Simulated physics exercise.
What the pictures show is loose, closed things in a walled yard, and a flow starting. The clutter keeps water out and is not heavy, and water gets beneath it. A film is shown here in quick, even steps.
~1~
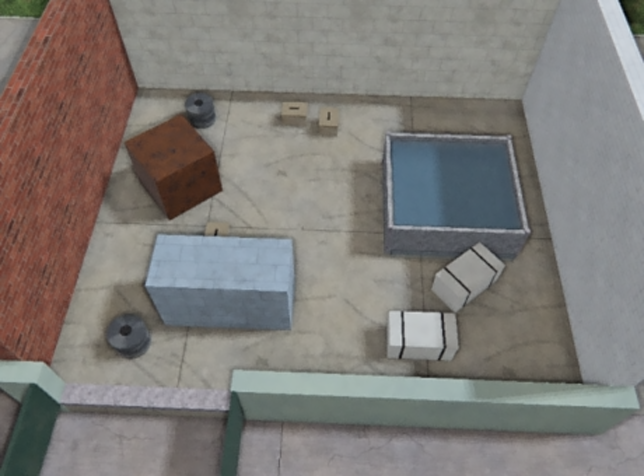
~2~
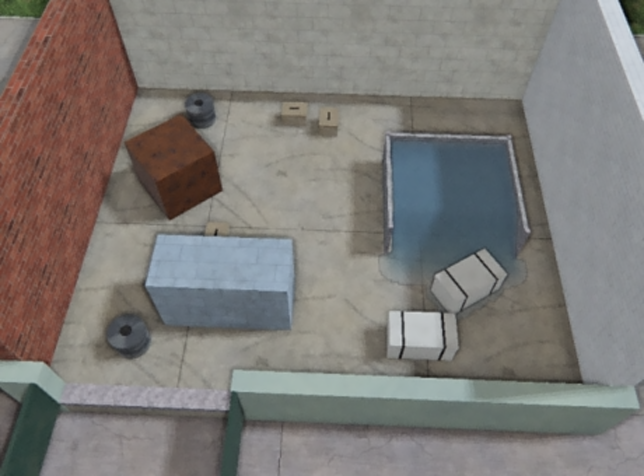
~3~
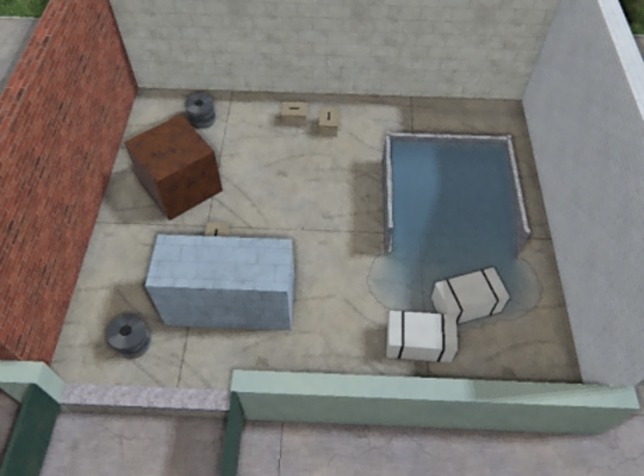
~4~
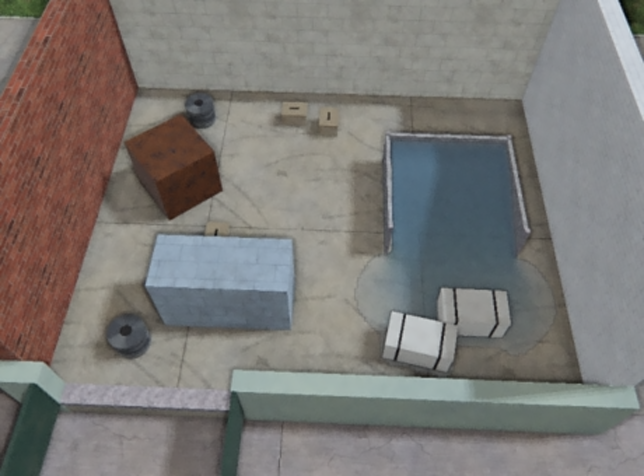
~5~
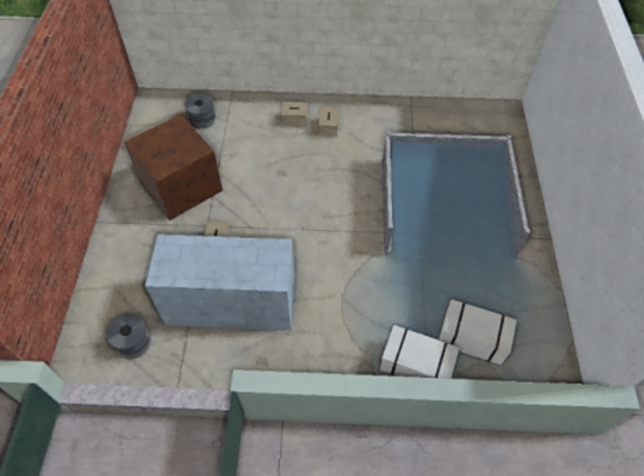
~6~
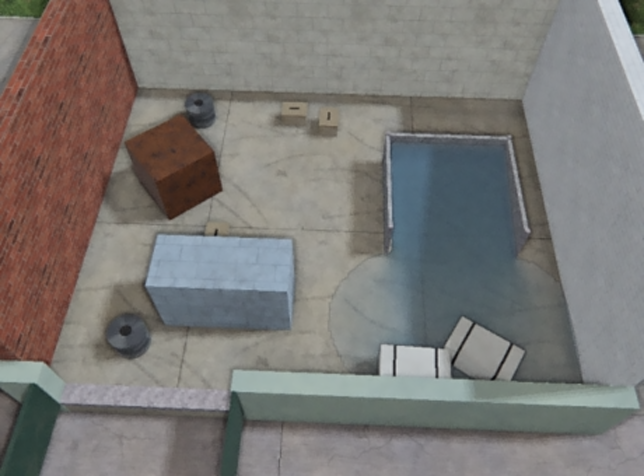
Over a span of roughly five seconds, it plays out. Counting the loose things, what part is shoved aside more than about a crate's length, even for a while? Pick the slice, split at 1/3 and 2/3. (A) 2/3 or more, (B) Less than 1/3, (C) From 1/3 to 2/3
C, from 1/3 to 2/3.
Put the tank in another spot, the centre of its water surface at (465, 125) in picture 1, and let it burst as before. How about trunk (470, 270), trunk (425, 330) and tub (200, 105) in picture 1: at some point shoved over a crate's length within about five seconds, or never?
Results in order: Made it that far / made it that far / never that far.
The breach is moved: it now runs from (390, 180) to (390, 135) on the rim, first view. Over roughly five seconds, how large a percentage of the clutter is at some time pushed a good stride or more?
I'd guess close to 60 percent.
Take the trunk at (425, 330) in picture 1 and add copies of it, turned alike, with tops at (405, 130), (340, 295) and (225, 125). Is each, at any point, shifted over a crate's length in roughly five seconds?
Listed in sequence, the answers are remains nearby, displaced a stride and remains nearby.
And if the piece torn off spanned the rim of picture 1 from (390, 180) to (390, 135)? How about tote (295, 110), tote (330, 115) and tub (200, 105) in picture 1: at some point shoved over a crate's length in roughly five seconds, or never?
Here is how they go, in order: Dislodged that far, dislodged that far, and dislodged that far.
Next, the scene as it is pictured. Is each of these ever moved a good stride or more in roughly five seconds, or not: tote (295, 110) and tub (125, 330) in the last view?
Shy of that, at least that much.
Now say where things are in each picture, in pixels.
A trunk at (471, 270) rests on the ground; a trunk at (423, 329), on the bottom; 0 of 7 have shifted, in the first picture.
A trunk at (471, 275), on the bottom, close to its start; a trunk at (423, 329) rests on the ground; 1 of 7 have shifted, in the second picture.
A trunk at (472, 290), on the bottom, a stride from its start; a trunk at (423, 330), on the bottom; 1 of 7 have shifted, in the third picture.
A trunk at (475, 306), on the bottom, a stride from its start; a trunk at (422, 335), on the bottom, close to its start; 2 of 7 have shifted, in the fourth picture.
A trunk at (480, 325) rests on the ground, a stride from its start; a trunk at (421, 353) rests on the ground, a stride from its start; 2 of 7 have shifted, in the fifth picture.
A trunk at (485, 348) rests on the ground, a stride from its start; a trunk at (416, 365) rests on the ground, a stride from its start; 2 of 7 have shifted, in the sixth picture.
A moment on, 2 of 7 are well off their spots; 2 afloat.
Next, 2 of 7 are well off their spots; 2 afloat.
Later, 3 of 7 are well off their spots; 3 afloat.
In the end, 3 of 7 are well off their spots, and 3 have been at some point; 2 afloat.
